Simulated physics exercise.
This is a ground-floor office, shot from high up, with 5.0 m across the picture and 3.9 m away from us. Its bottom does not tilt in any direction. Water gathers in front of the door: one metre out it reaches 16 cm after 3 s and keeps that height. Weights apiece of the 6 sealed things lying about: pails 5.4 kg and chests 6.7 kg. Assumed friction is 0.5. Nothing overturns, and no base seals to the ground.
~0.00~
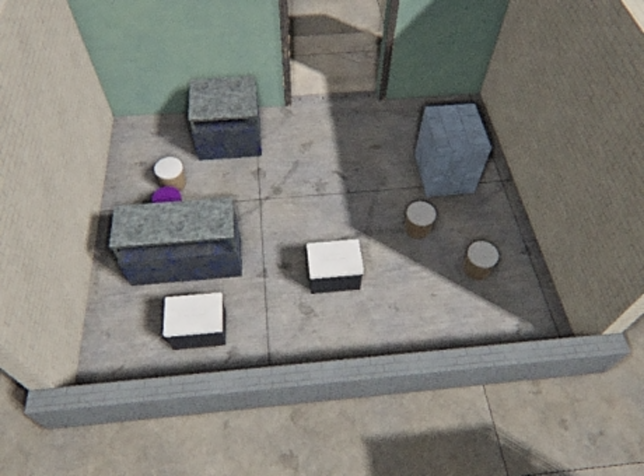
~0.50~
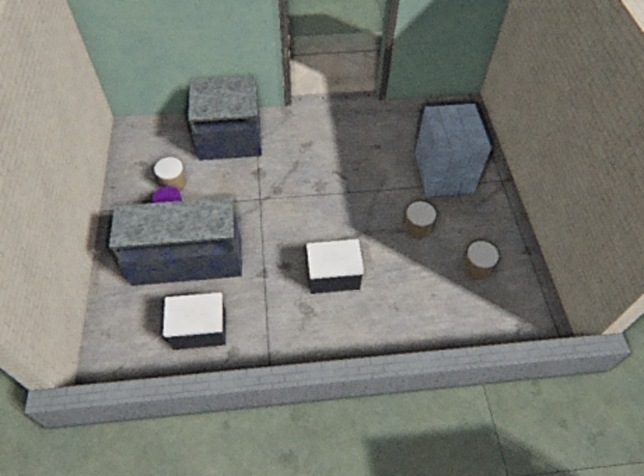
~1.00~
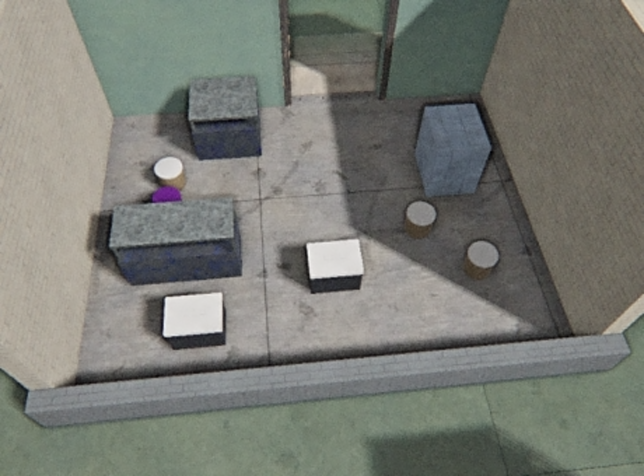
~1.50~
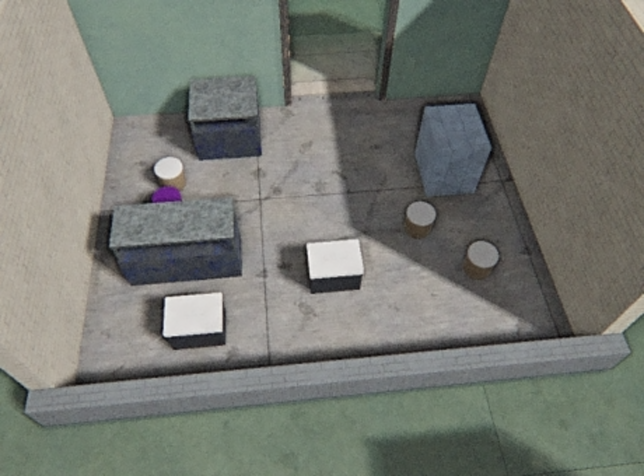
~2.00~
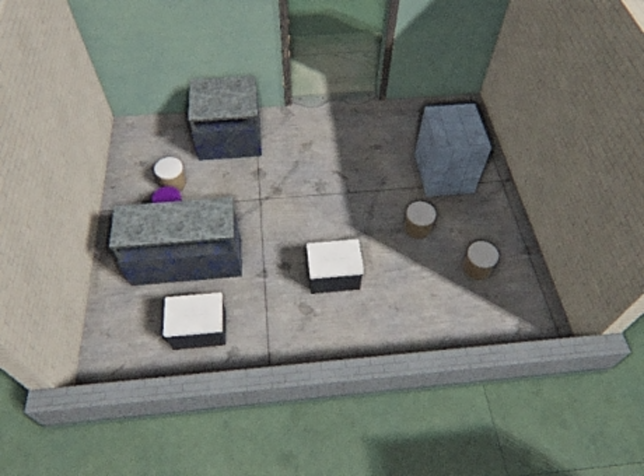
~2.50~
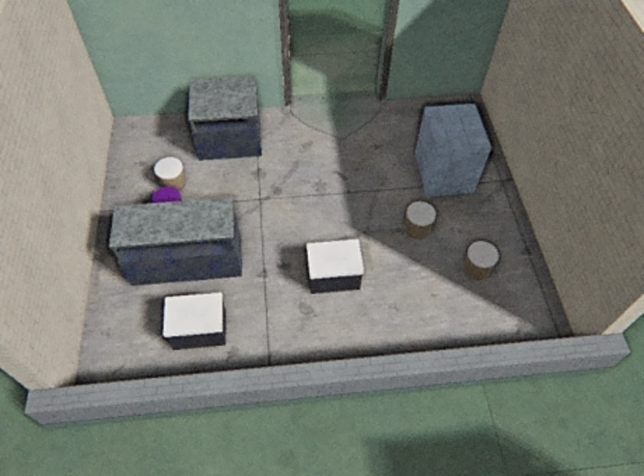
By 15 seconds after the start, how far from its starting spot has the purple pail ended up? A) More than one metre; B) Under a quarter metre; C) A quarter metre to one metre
(B) Under a quarter metre.
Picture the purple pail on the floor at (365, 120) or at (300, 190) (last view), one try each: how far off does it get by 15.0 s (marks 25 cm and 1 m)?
Respectively, it shifts somewhat and ends up distant.
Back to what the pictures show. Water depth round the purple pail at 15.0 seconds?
I'd put it at about 6 cm.
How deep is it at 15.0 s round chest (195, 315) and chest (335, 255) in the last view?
First roughly 7 cm, second roughly 9 cm.
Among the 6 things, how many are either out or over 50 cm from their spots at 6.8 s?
By then 1.
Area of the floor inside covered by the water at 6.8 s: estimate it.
14 m2.
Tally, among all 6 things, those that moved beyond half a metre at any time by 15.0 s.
I get 4.
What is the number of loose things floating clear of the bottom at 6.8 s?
At that moment it comes to 1.
After 3.5 s the purple pail is near (167, 197), 0.0 m from its start, aground; 0 afloat.
After 6.8 s the purple pail is near (167, 197), 0.0 m from its start, aground; 1 afloat.
After 11.0 s the purple pail is near (167, 197), 0.0 m from its start, aground; 3 afloat.
After 15.0 s the purple pail is near (167, 197), 0.0 m from its start, aground; 3 afloat.
